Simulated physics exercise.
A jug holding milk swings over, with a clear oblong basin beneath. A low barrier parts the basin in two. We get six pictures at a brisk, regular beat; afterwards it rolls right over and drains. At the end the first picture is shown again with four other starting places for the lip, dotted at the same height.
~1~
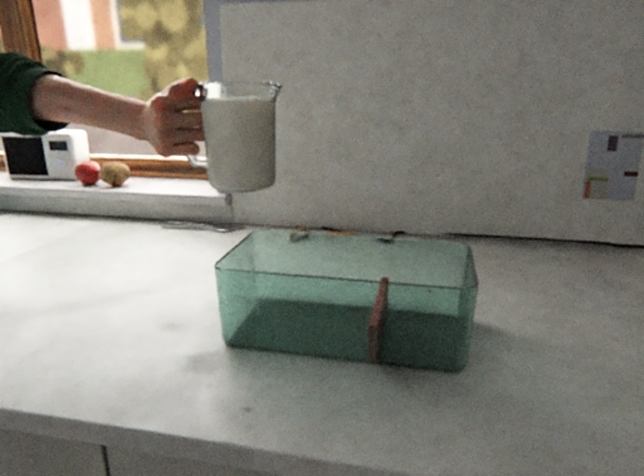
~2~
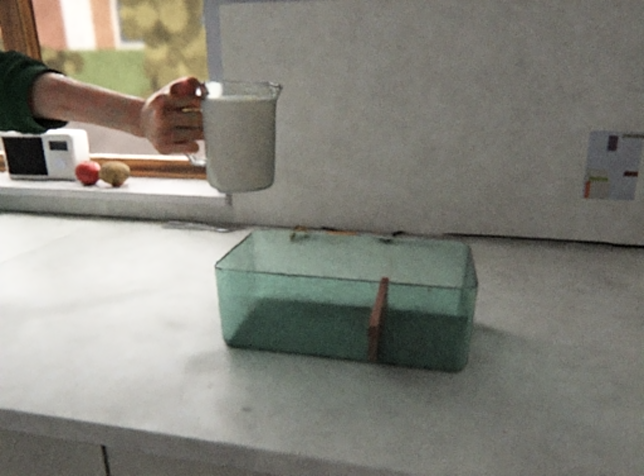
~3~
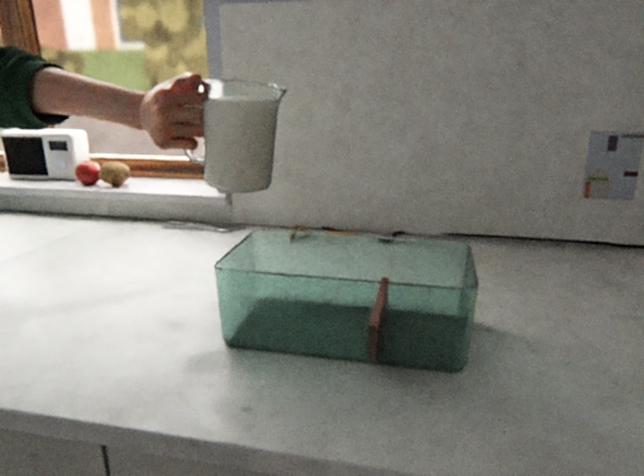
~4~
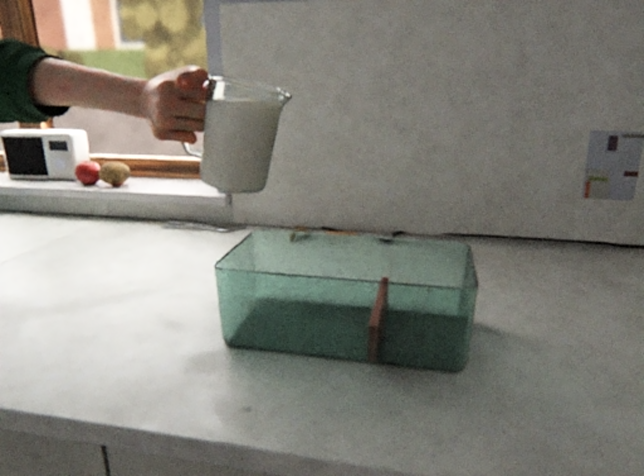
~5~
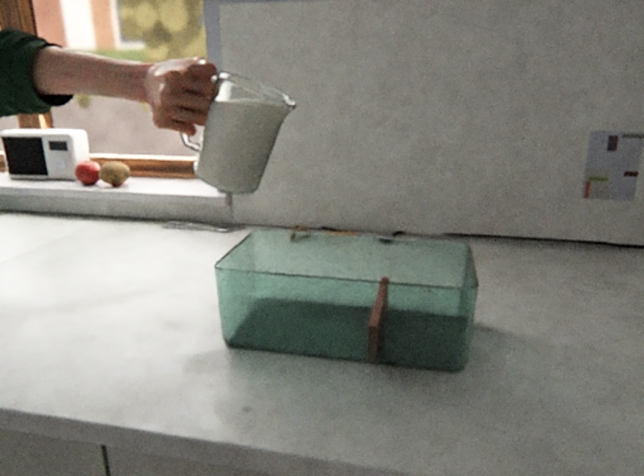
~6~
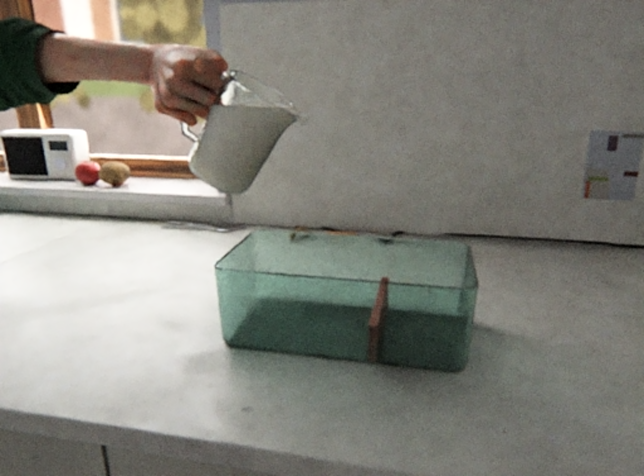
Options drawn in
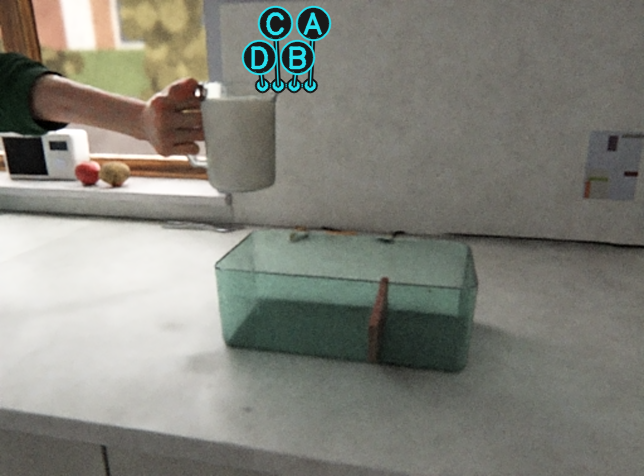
On a pale kitchen counter beside a window, seen from slightly above by a still camera, a clear green oblong basin sits with a low reddish-brown barrier across it. At the upper left, a green-sleeved arm holds a clear jug of white milk, near a white appliance and two fruits on the sill. The hand holds the jug upright, then tilts it steadily rightward until milk reaches just over the lip.
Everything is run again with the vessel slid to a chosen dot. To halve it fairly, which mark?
A works best here.
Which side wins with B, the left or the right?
The left one.
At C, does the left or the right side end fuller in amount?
The left side.
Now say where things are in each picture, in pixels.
Upright, lip at (280, 85); basin from (224, 342) to (466, 369); top of the wall at (380, 299); nothing has left yet, in the first frame.
Upright, lip at (281, 86); nothing has left yet, in the second frame.
Tipped about 6°, lip at (285, 90); nothing has left yet, in the third frame.
Tipped about 12°, lip at (290, 96); nothing has left yet, in the fourth frame.
Tipped about 21°, lip at (295, 106); nothing has left yet, in the fifth frame.
Tipped about 32°, lip at (299, 118); milk is over the lip, down to (304, 122), in the sixth frame.
On the marked copy, A at (310, 85); B at (294, 85); C at (278, 85); D at (262, 85).
With A, about 51 % ends left of the wall and 47 % right of it.
With B, about 87 % ends left of the wall and 10 % right of it; 3 % is lost outside.
With C, about 93 % ends left of the wall and 4 % right of it; 3 % is lost outside.
With D, about 93 % ends left of the wall and 5 % right of it.
